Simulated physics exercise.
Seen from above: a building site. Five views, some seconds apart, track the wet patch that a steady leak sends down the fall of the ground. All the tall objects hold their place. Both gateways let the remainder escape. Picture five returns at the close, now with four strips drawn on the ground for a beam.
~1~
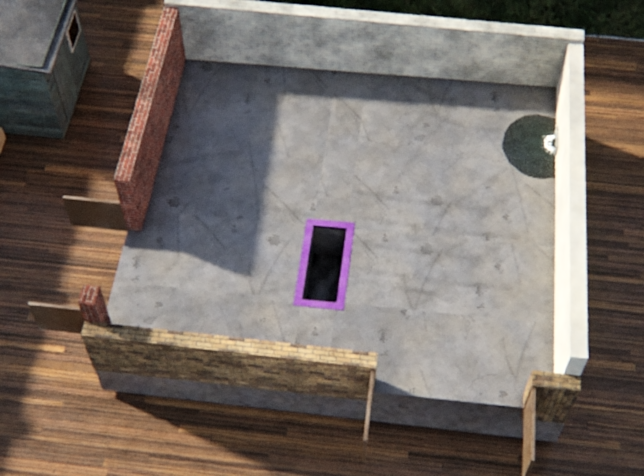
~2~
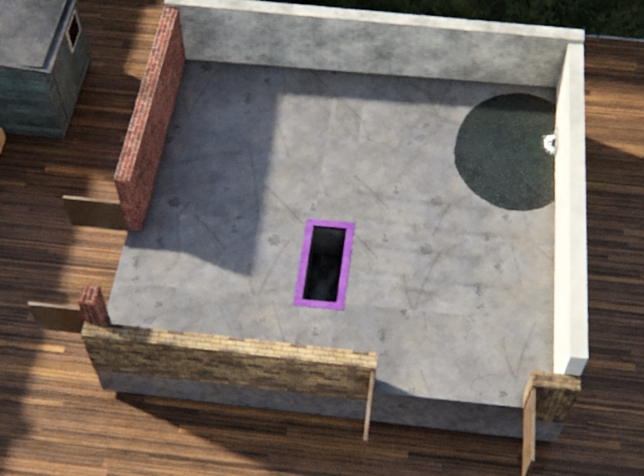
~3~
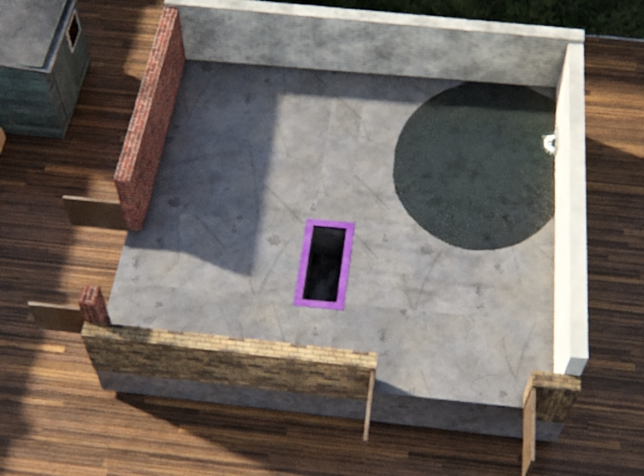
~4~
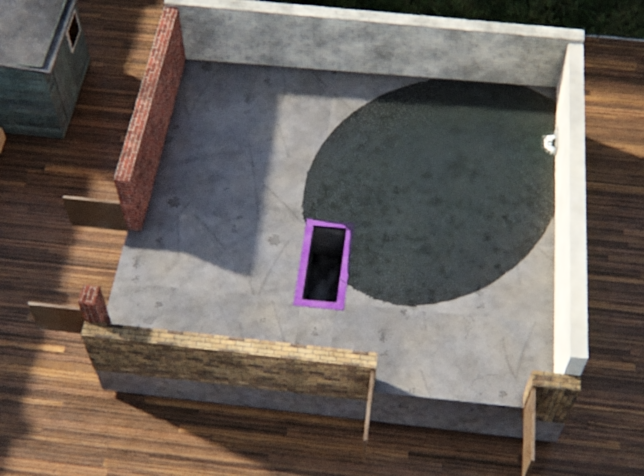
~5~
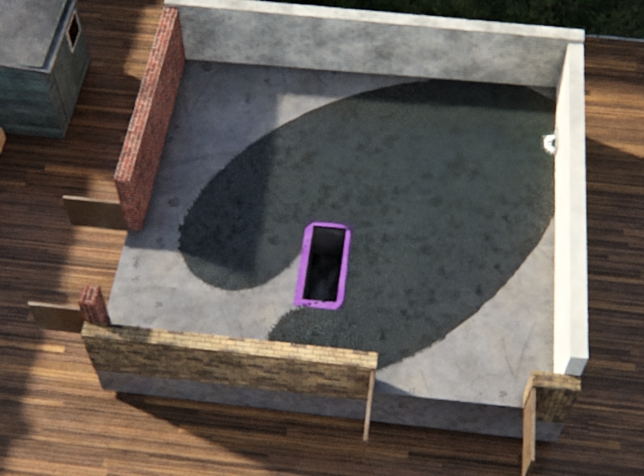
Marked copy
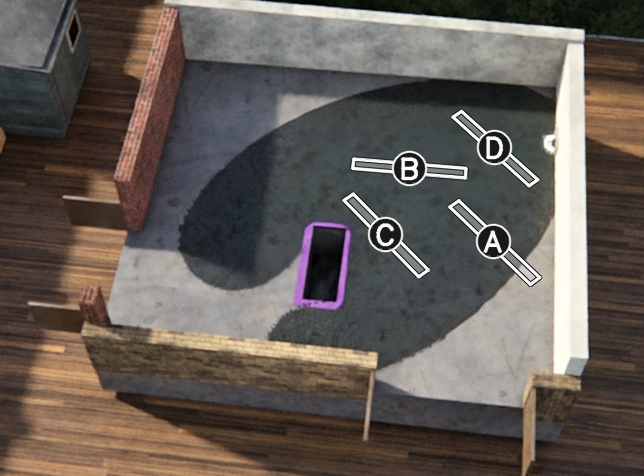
In this clip, seen from above, a dark wet patch spreads from an outlet at the right wall across a walled concrete floor, reaching the purple-edged drain and then extending around it toward the left side and the front wall.
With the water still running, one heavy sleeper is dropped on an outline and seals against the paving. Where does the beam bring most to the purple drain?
Best: A.
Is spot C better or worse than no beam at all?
It is worse.
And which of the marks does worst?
It is C.
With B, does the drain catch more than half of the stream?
No, it does not.
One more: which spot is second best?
The answer is B.
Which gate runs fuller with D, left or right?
The left gate.
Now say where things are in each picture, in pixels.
Outfall at (557, 142); purple drain at (325, 263); open gate at (129, 281); open gate at (449, 386); 2 % of the ground under water, visible out to (513, 128); purple drain still dry, in the first frame.
In the second frame, 8 % of the ground under water, visible out to (478, 190); purple drain still dry.
In the third frame, 19 % of the ground under water, visible out to (408, 201); purple drain still dry.
In the fourth frame, 35 % of the ground under water, visible out to (309, 205); purple drain taking water.
In the fifth frame, 52 % of the ground under water, visible out to (199, 273); purple drain taking water.
In white, A from (454, 203) to (535, 281); B from (353, 163) to (465, 173); C from (348, 197) to (423, 273); D from (457, 114) to (533, 182).
For spot A, about 34 % of the stream goes into the purple drain, about 66 % out by the gates.
For spot B, about 24 % of the stream goes into the purple drain, about 76 % out by the gates.
For spot C, next to none of the stream goes into the purple drain, about 99 % out by the gates.
For spot D, about 8 % of the stream goes into the purple drain, about 92 % out by the gates.
